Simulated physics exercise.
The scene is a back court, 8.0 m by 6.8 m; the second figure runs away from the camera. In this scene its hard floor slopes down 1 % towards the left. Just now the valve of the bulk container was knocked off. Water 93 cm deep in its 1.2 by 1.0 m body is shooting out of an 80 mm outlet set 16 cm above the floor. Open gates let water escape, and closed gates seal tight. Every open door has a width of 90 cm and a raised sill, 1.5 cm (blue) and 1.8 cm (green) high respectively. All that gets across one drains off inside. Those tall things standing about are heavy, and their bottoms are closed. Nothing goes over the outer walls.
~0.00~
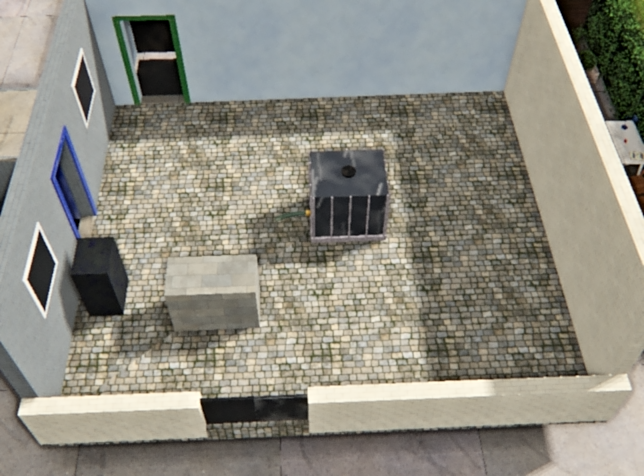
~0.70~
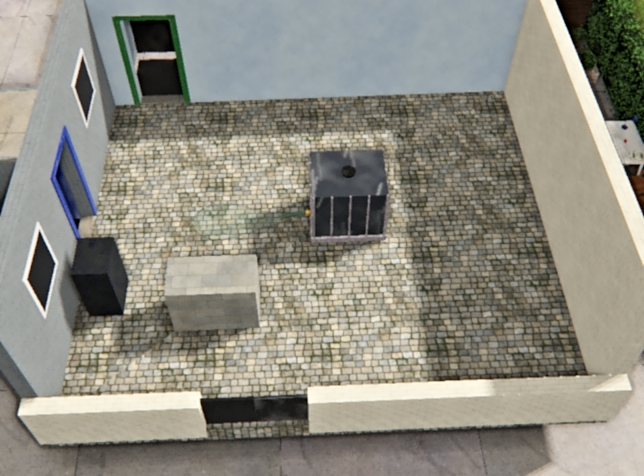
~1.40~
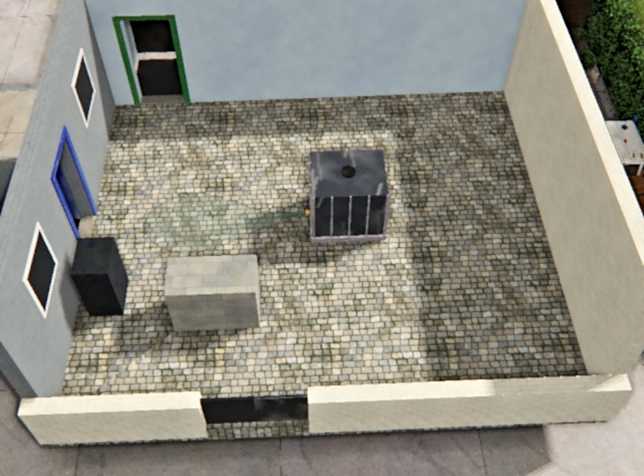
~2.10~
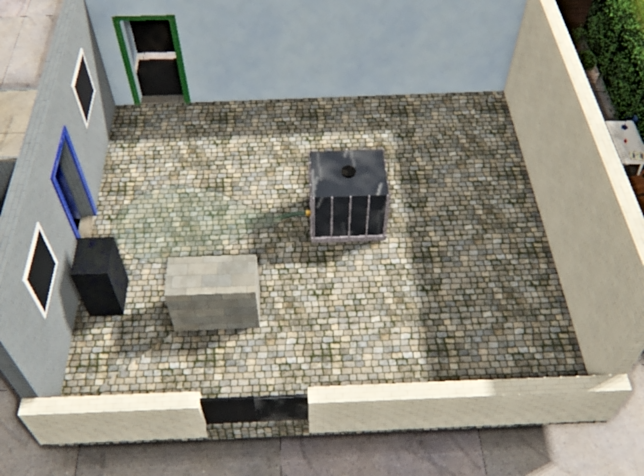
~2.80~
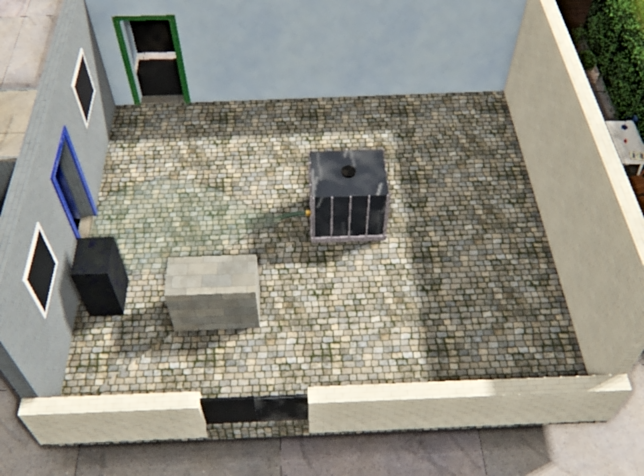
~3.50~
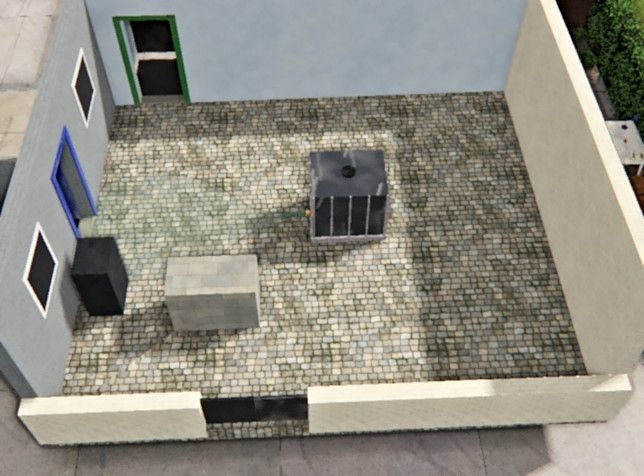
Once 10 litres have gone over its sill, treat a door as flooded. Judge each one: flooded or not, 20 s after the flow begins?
Blue door: Over the limit; green door: Under the limit.
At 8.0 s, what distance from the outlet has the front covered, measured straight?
Roughly 5.0 metres.
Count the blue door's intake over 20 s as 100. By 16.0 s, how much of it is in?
I'd say close to 75 in a hundred.
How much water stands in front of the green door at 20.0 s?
Roughly 2.0 cm deep.
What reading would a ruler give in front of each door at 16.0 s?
Reading (cm) - blue: 3.0; green: 2.0.
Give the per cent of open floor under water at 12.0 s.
Roughly 20 per cent of the floor is wet.
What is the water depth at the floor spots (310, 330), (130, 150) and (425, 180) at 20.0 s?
Taking the spots in order, 0.0, 2.5 and 0.0 cm.
After 5.0 s water covers 10 % of the floor and is deepest (3 cm) near (93, 229); blue door 3.2 cm at the sill, 3 L in, green door not reached.
After 8.0 s water covers 15 % of the floor and is deepest (4 cm) near (93, 229); blue door 3.4 cm at the sill, 10 L in, green door not reached.
After 12.0 s water covers 20 % of the floor and is deepest (4 cm) near (93, 229); blue door 3.5 cm at the sill, 23 L in, green door 1.3 cm at the sill, 0 L in.
After 16.0 s water covers 25 % of the floor and is deepest (3 cm) near (277, 222); blue door 3.2 cm at the sill, 36 L in, green door 1.9 cm at the sill, 0 L in.
After 20.0 s water covers 30 % of the floor and is deepest (3 cm) near (92, 237); blue door 3.4 cm at the sill, 47 L in, green door 2.1 cm at the sill, 0 L in.
